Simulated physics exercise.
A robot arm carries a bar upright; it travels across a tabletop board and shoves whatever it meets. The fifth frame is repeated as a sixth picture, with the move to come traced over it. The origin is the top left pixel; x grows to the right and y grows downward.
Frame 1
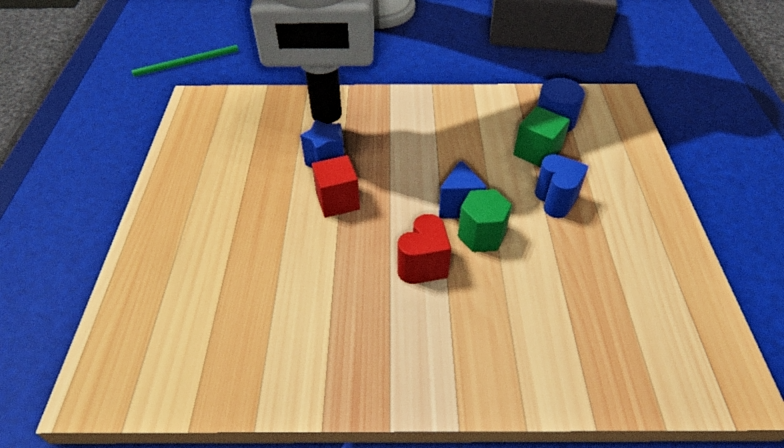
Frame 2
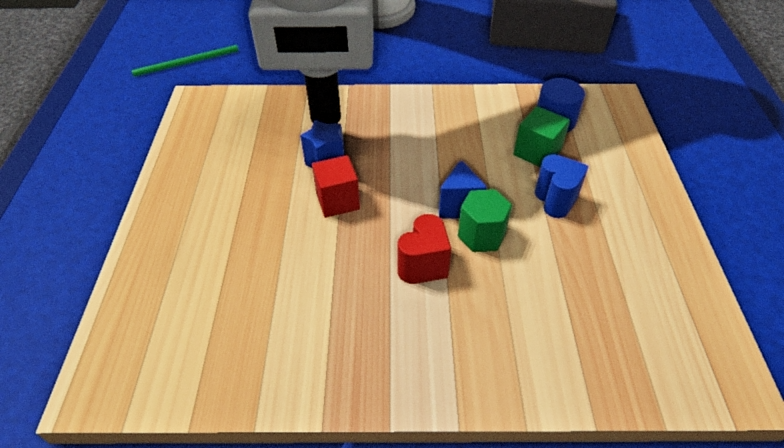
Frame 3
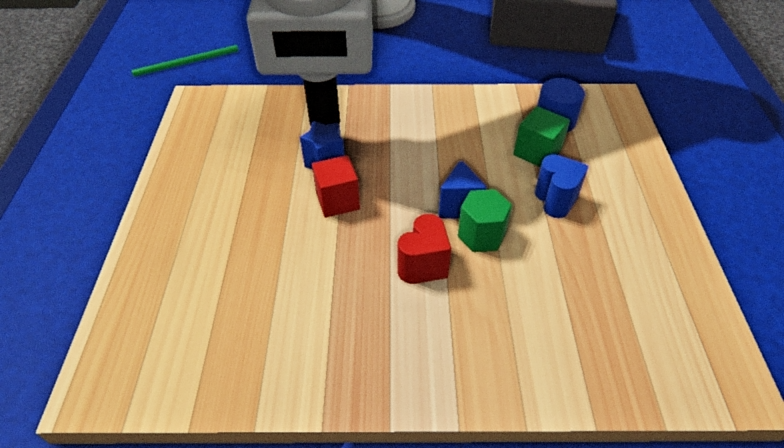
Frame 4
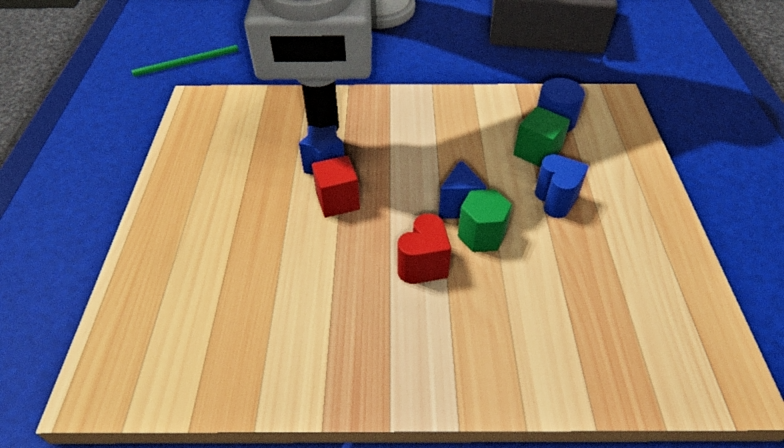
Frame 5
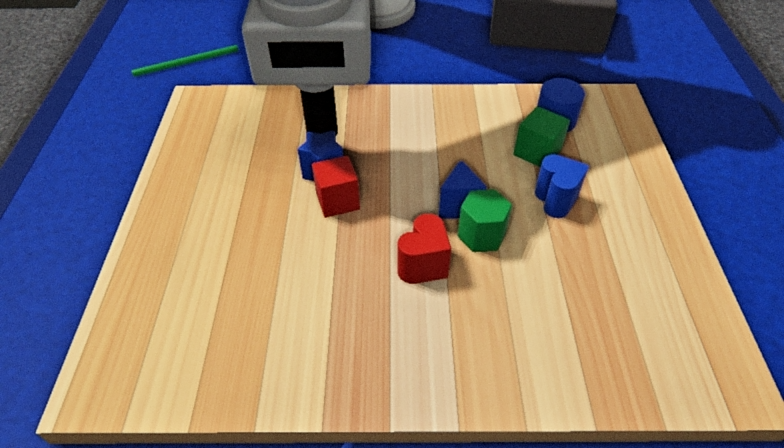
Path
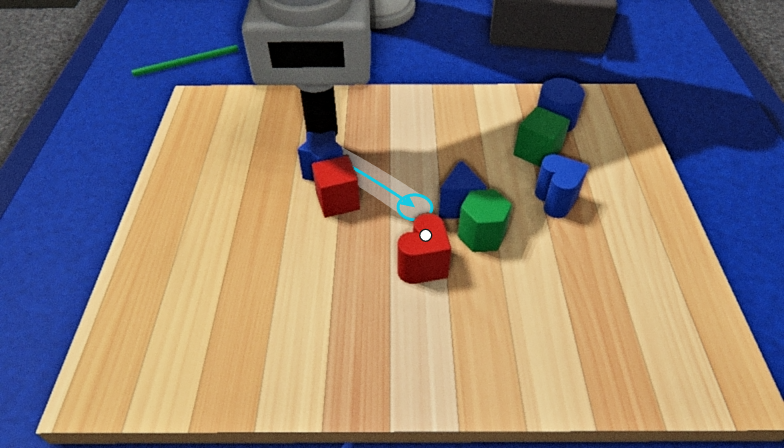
A robot arm's black bar moves down and nudges the blue star toward the red block.
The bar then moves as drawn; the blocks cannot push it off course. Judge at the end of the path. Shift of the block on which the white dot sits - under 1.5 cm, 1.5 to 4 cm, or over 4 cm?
Short of 1.5 cm.
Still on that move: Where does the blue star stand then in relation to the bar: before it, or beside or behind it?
I predict the bar has moved past it.
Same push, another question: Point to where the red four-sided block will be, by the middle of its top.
It ends at (334, 188).
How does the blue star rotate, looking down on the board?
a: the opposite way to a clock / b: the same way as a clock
Option b.
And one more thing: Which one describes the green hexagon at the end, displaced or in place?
It is left in place.
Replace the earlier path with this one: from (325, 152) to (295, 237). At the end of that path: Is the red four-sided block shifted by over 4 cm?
Short answer: Yes.
Drawn move, from (325, 152) to (415, 207); the dot is on the red heart.
What follows on the original path. One third of the way, bar at (353, 150); blue star at (331, 156), turned 40° clockwise; red four-sided block at (335, 184), turned 15° clockwise.
Two thirds of the way, bar at (384, 168); blue star at (333, 158), turned 55° clockwise; red four-sided block at (334, 188), turned 15° clockwise.
At the end, bar at (416, 188); blue star at (333, 158), turned 55° clockwise; red four-sided block at (334, 188), turned 15° clockwise; red heart still; green hexagon still.
